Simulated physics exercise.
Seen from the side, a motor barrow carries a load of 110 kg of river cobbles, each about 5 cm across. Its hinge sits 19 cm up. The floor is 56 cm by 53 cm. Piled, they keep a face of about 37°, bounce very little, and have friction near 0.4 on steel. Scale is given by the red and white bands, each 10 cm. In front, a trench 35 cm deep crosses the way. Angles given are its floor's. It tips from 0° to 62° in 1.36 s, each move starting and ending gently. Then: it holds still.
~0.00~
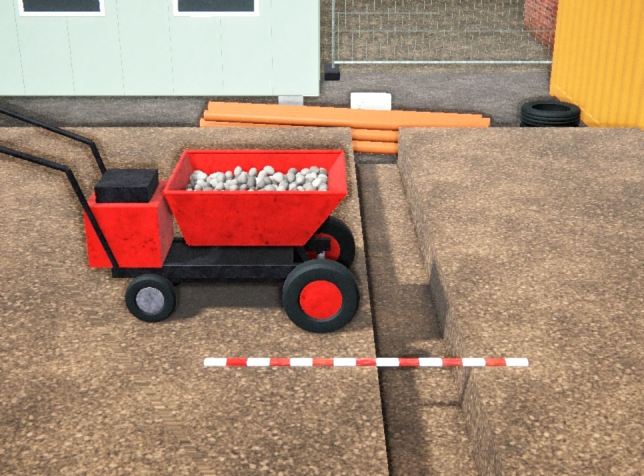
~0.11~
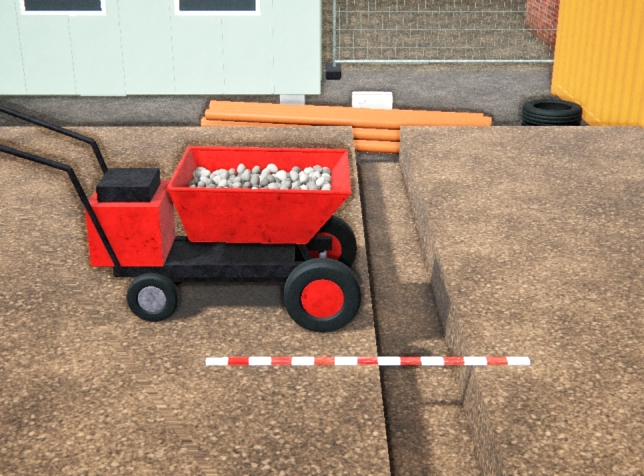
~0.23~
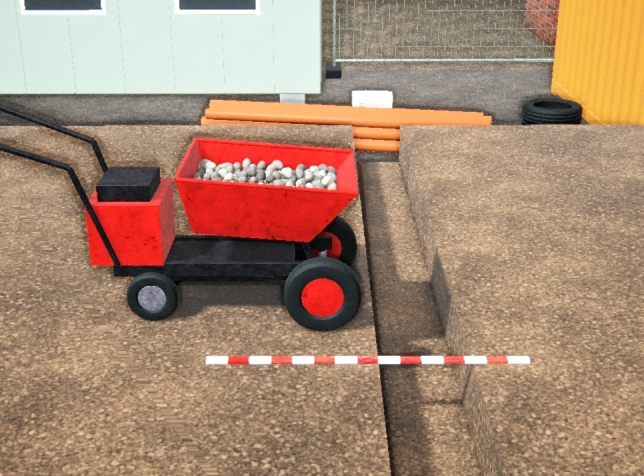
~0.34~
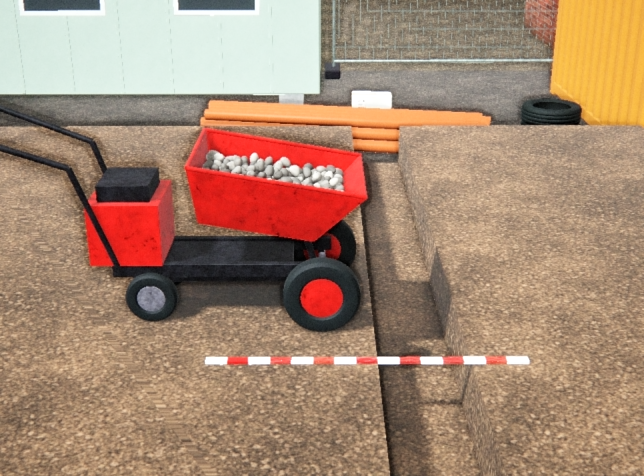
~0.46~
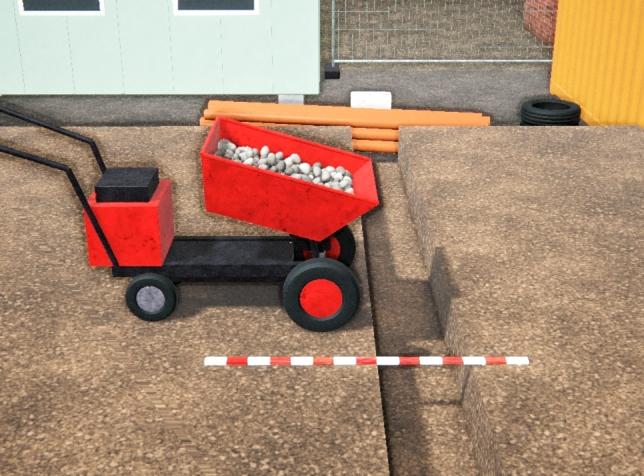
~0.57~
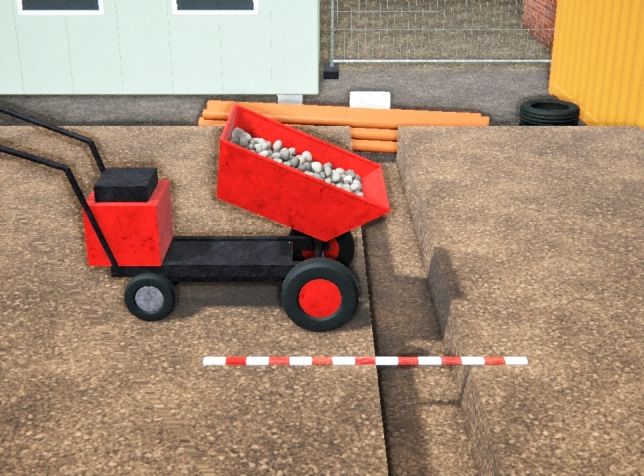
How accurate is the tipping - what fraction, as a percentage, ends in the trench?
Close to 39 in every hundred.
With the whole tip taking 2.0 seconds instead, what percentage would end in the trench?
Close to 45 percent, then.
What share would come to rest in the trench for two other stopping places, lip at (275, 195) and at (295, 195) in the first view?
I'd expect some 75 per cent, then some 70.
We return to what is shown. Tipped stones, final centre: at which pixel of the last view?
The resting stones are centred at roughly (448, 313).
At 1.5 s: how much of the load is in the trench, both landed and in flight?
By that point it's something like 5 in a hundred.
After 1.0 s the floor is at 52°; 100 % in the skip; the foremost stones are at (402, 231).
After 1.5 s the floor is at 62°; 87 % in the skip, 7 % in the trench, 6 % past the trench; the foremost stones are at (479, 289).
After 1.8 s the floor is at 62°; 60 % in the skip, 12 % in the trench, 28 % past the trench; the foremost stones are at (540, 295).
After 3.8 s the floor is at 62°; 25 % in the skip, 39 % in the trench, 36 % past the trench; the foremost stones are at (588, 291).
